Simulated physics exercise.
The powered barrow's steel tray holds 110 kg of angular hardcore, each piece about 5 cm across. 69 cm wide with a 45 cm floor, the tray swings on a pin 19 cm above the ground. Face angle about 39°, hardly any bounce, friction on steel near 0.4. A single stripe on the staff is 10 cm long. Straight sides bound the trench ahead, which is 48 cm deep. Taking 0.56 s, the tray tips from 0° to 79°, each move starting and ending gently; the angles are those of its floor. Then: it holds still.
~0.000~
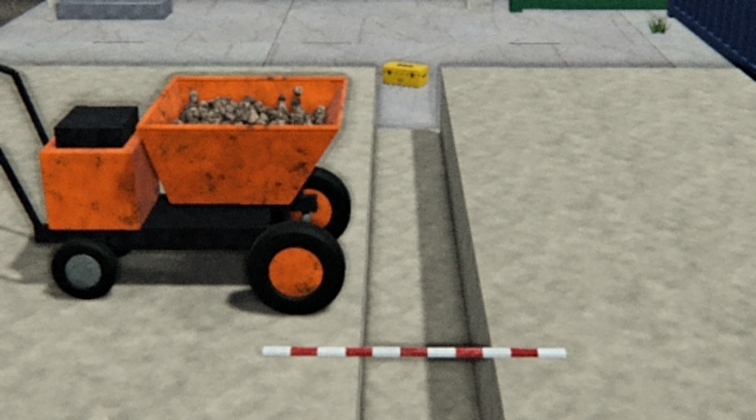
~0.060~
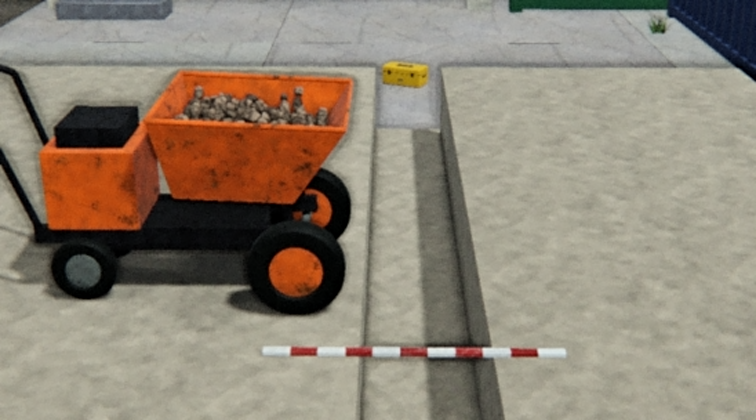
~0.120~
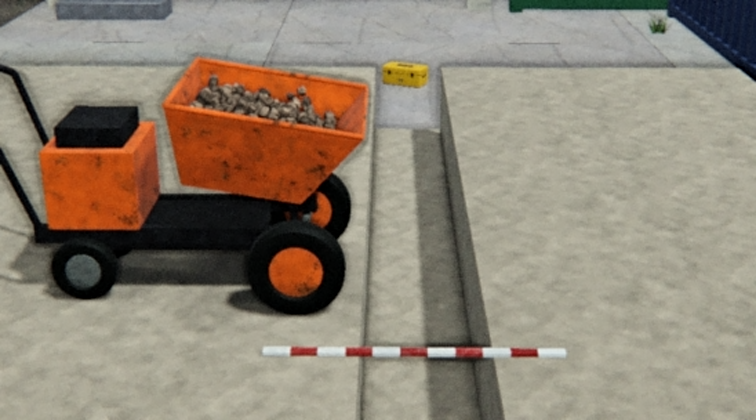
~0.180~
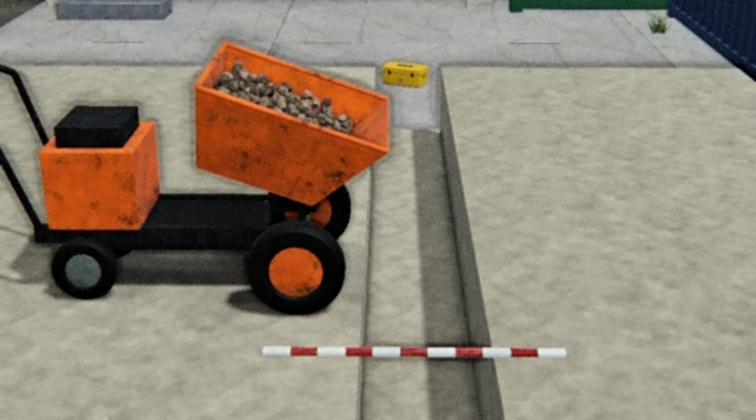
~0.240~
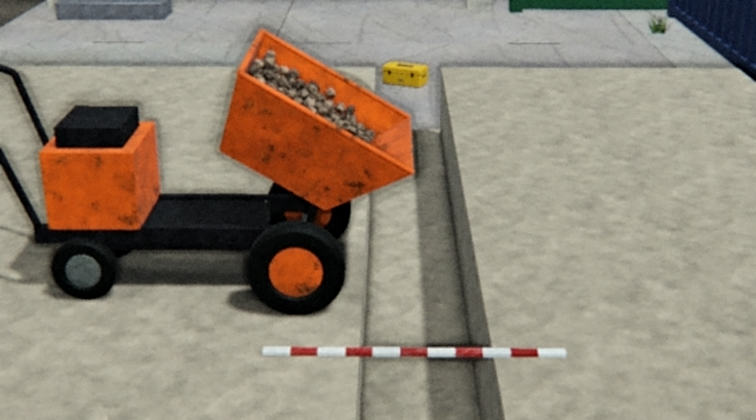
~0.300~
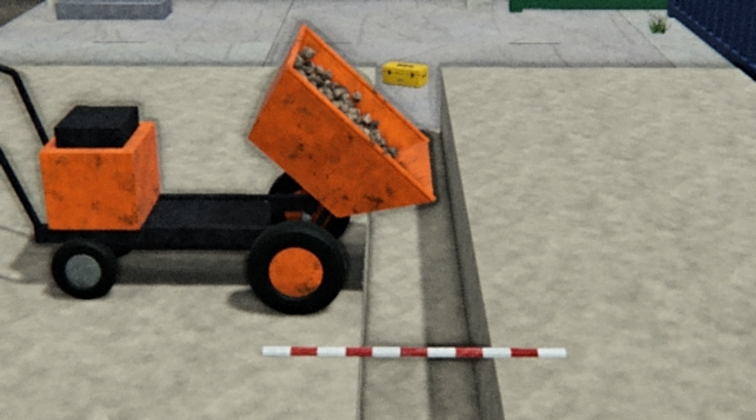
A pale, dusty yard with a straight-sided trench running through it is seen from a raised, fixed viewpoint, with grey paving along the back. An orange and black powered barrow stands at left, its tray loaded with brownish-grey stones, near a yellow case at the trench's far end and a red-and-white staff lying across the foreground. The tray tilts steadily rightward, its back rising and its lip lowering over the trench, while the stones ride along inside and the wheels stay still.
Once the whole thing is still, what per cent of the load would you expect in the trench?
I would expect about 38 per cent.
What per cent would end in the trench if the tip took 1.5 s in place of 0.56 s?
About 75%.
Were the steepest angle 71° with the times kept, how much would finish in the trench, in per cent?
Roughly 20% would end there.
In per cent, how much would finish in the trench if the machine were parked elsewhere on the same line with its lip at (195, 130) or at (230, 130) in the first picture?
Roughly 75 in a hundred, then 100 in a hundred.
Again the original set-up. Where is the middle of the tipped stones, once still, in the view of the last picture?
Somewhere around (511, 276) in the last picture.
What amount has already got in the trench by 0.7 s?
Approx. 10 % of the load.
After 0.4 s the floor is at 67°; 100 % in the tray; the foremost stones are at (433, 217).
After 0.7 s the floor is at 79°; 54 % in the tray, 9 % in the trench, 37 % past the trench; the foremost stones are at (556, 279).
After 1.0 s the floor is at 79°; 14 % in the tray, 22 % in the trench, 64 % past the trench; the foremost stones are at (744, 264).
After 3.0 s the floor is at 79°; 0 % in the tray, 38 % in the trench, 62 % past the trench; the foremost stones are past the picture's edge.
